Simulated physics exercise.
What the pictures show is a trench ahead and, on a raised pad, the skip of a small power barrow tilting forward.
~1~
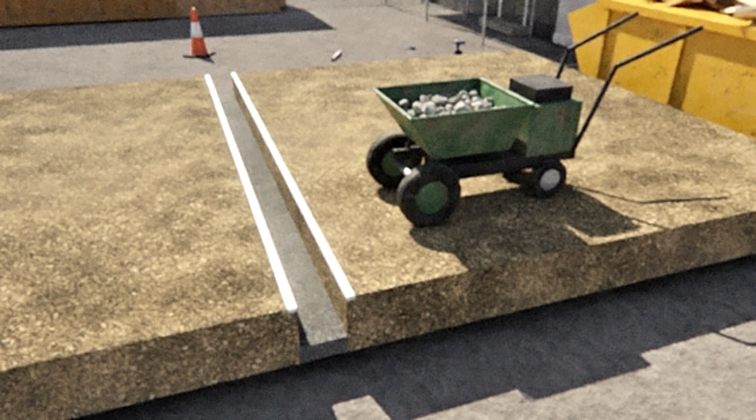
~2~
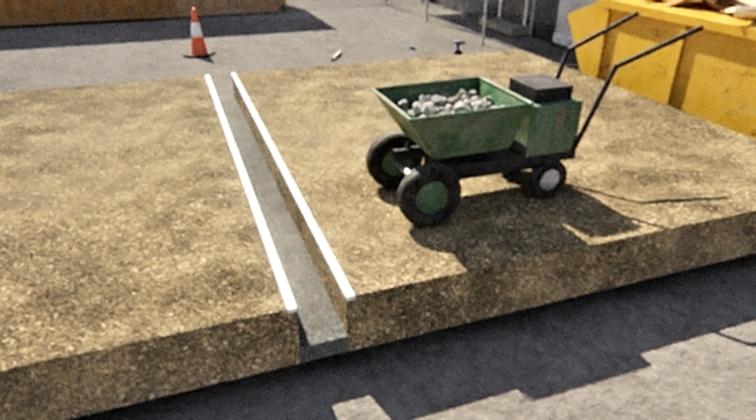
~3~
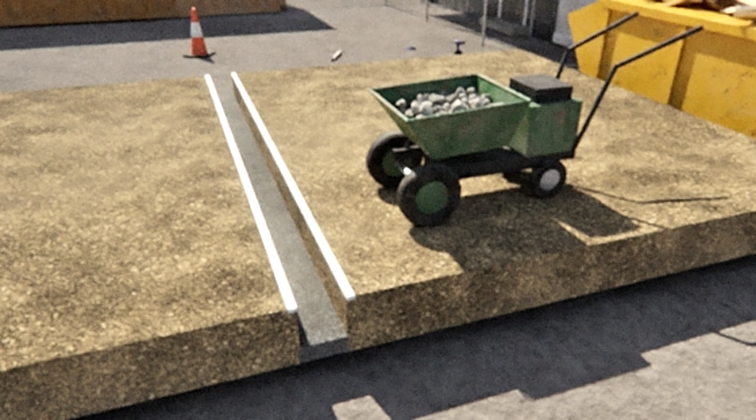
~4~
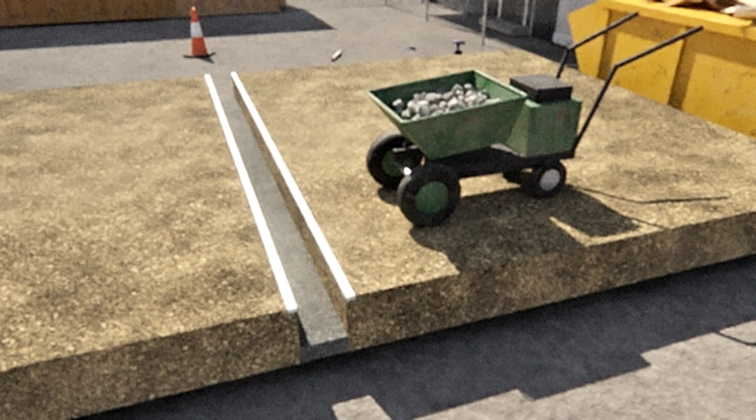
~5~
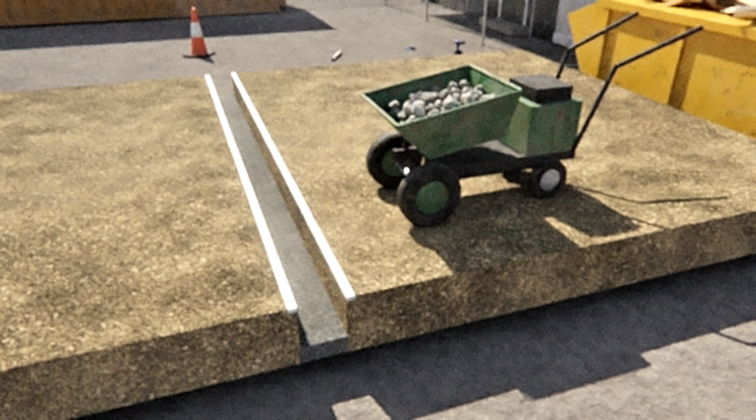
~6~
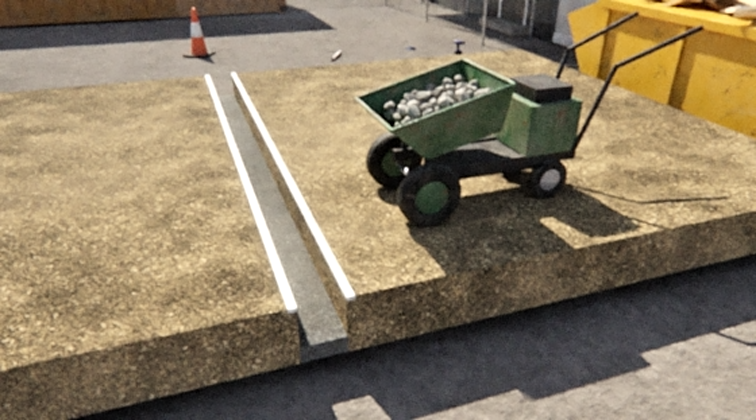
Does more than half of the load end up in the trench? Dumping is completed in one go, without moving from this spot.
The part in the trench outweighs the part outside.
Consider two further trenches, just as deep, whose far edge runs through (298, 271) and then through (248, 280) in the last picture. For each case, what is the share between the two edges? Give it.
The first try gives 70 percent, then the second gives 80 percent.
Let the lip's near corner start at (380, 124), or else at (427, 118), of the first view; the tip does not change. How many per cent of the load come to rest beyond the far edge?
It comes out near 20 in a hundred for the first and near 0 in a hundred for the second.
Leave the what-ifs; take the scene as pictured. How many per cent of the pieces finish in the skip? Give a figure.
I'd put it near 0 percent.
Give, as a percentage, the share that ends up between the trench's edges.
Near 75 %.
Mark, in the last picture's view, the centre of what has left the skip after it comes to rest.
Last view, centre at rest - approx. (296, 239).
Soon after the last picture, skip tipped steeply; all in the skip.
A little later, skip tipped steeply; most in the skip; a small part short of the trench; a stray few in or heaped over the trench; a stray few falling.
Later still, skip tipped right over; about a quarter in the skip; about a quarter short of the trench; about half in or heaped over the trench.
By the end, skip tipped right over; about a quarter short of the trench; most in or heaped over the trench; none beyond it.
